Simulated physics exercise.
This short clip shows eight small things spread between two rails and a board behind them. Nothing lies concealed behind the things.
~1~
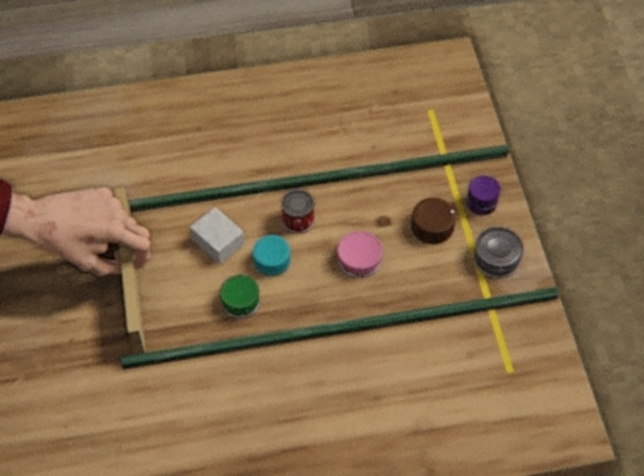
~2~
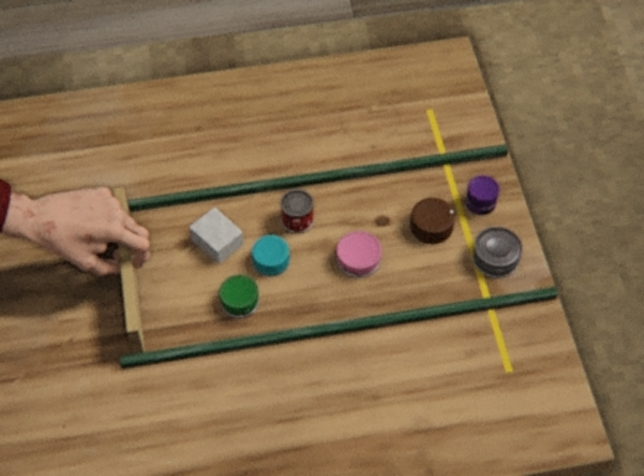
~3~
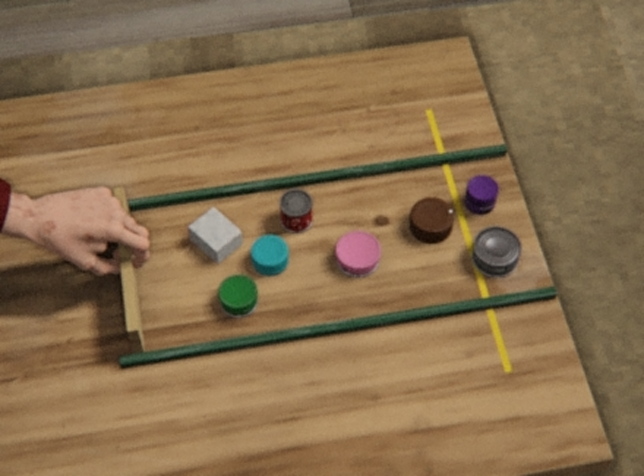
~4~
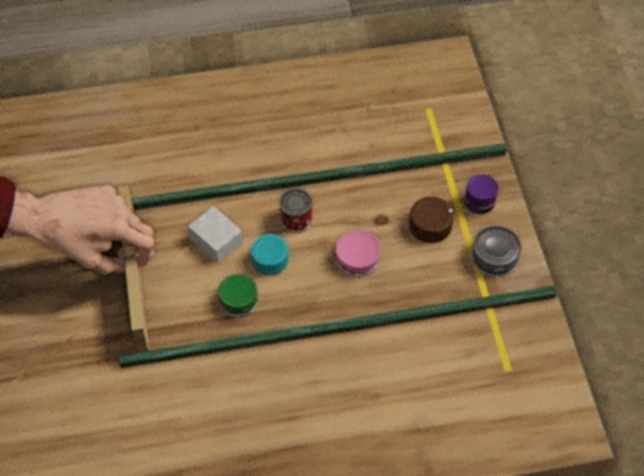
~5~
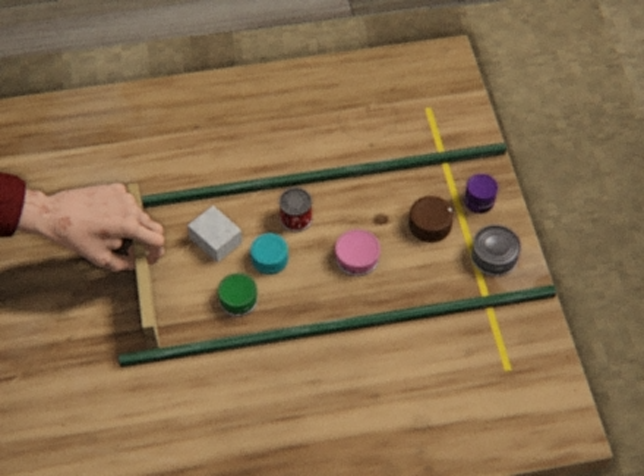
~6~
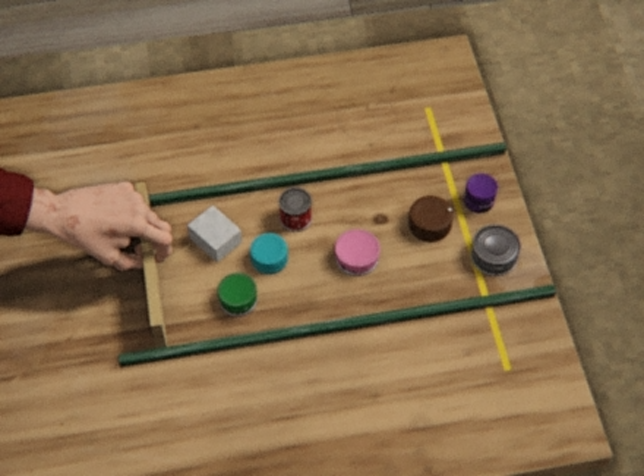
A hand slides a wooden board slightly right between two green rails, toward eight small objects.
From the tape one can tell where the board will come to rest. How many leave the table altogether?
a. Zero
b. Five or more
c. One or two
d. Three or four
One or two.
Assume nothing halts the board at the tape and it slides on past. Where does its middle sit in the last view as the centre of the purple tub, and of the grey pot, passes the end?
The middle is at (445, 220) when it's the purple tub, and at (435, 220) when it's the grey pot.
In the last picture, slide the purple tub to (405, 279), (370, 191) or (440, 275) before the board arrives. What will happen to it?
Each try in turn, the purple tub is safe, then is safe, then is safe.
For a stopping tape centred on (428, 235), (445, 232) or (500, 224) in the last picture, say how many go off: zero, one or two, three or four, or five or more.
So, one after another, I'd give none; just one or two; more than four.
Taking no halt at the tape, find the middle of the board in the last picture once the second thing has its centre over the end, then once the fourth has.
At the first moment about (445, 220), at the next about (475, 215).
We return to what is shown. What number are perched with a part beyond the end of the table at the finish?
In total, 2 of them.
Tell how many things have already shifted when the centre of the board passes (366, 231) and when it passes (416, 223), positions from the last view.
First 6 and then 8.
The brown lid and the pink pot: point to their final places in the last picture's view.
First at (516, 205); second at (527, 242).
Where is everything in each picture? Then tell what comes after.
The first frame shows purple tub (483, 196); grey pot (498, 252); brown lid (433, 221); board (129, 270); tape (467, 231).
The second frame shows grey pot (497, 252); turquoise lid (271, 256).
The third frame shows brown lid (432, 221); red pot (296, 212).
The fourth frame shows purple tub (481, 195); white block (216, 235).
The fifth frame shows grey pot (496, 251); board (143, 265).
The sixth frame shows purple tub (481, 194); grey pot (496, 250); brown lid (431, 219); board (151, 264); tape (465, 229).
Early on, none off yet; purple tub at rest near (481, 194); grey pot at rest near (496, 250); brown lid at rest near (431, 219).
A while later, none off yet; purple tub at rest near (481, 194); grey pot at rest near (496, 250); brown lid travelled a little near (445, 214).
Finally, the number that fall off is one or two; lost, grey pot and purple tub.
